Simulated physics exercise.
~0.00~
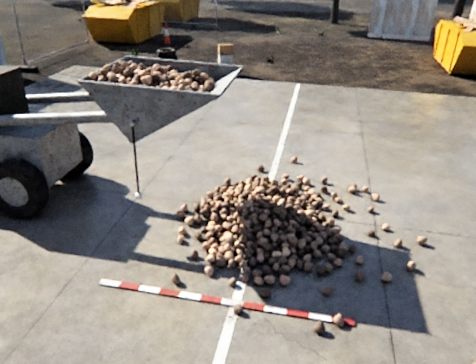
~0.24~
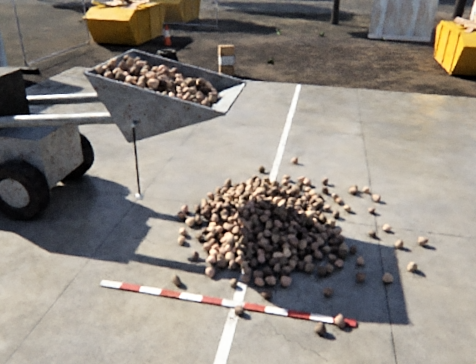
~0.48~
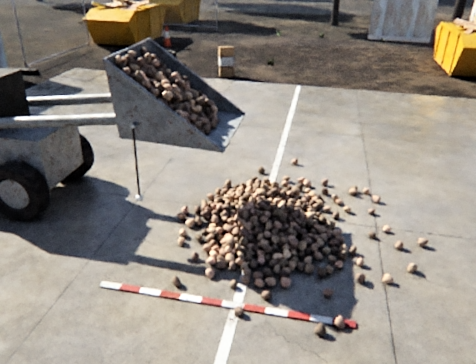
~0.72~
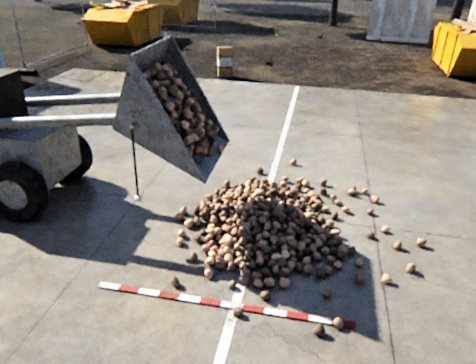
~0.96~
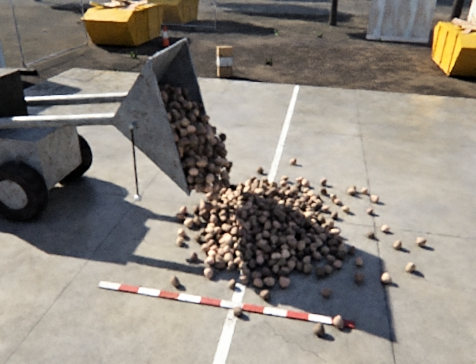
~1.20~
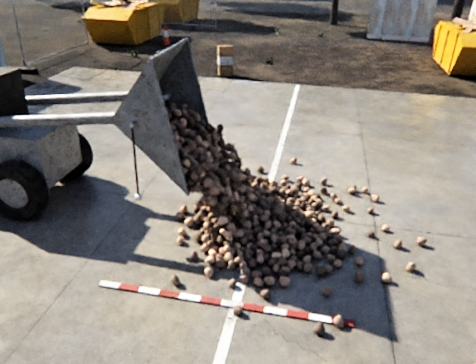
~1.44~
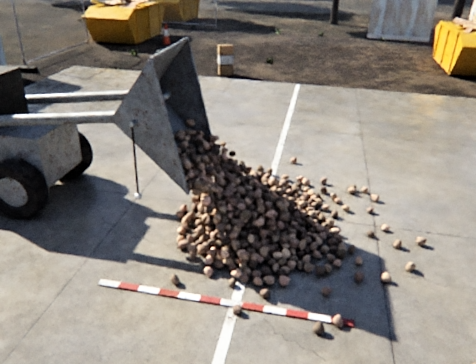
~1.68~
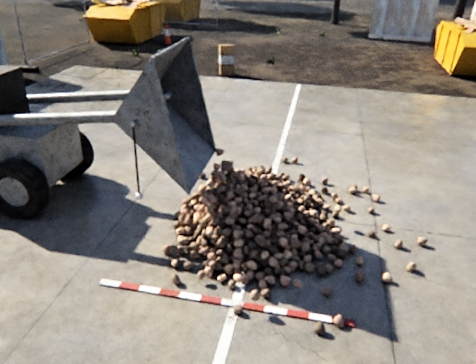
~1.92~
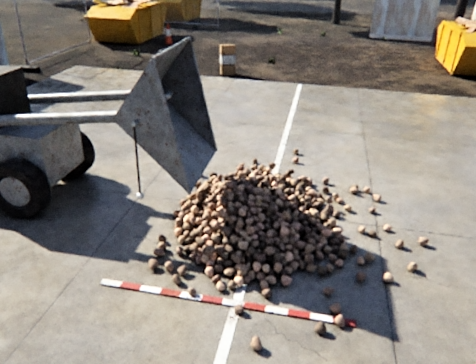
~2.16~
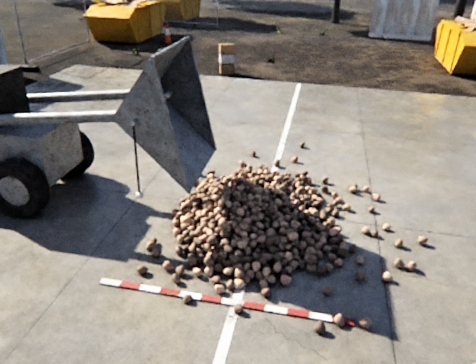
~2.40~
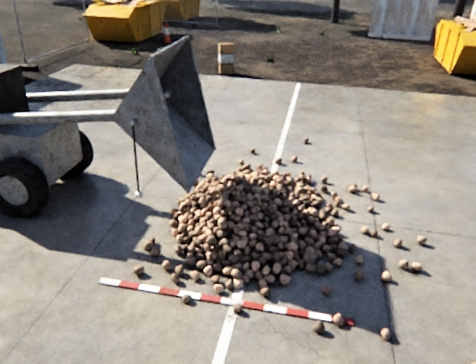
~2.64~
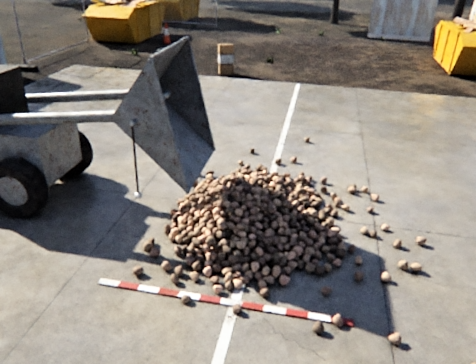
Metal skip on a wheeled machine tipping forward and pouring brown stones onto an existing heap, ending empty above the enlarged pile.
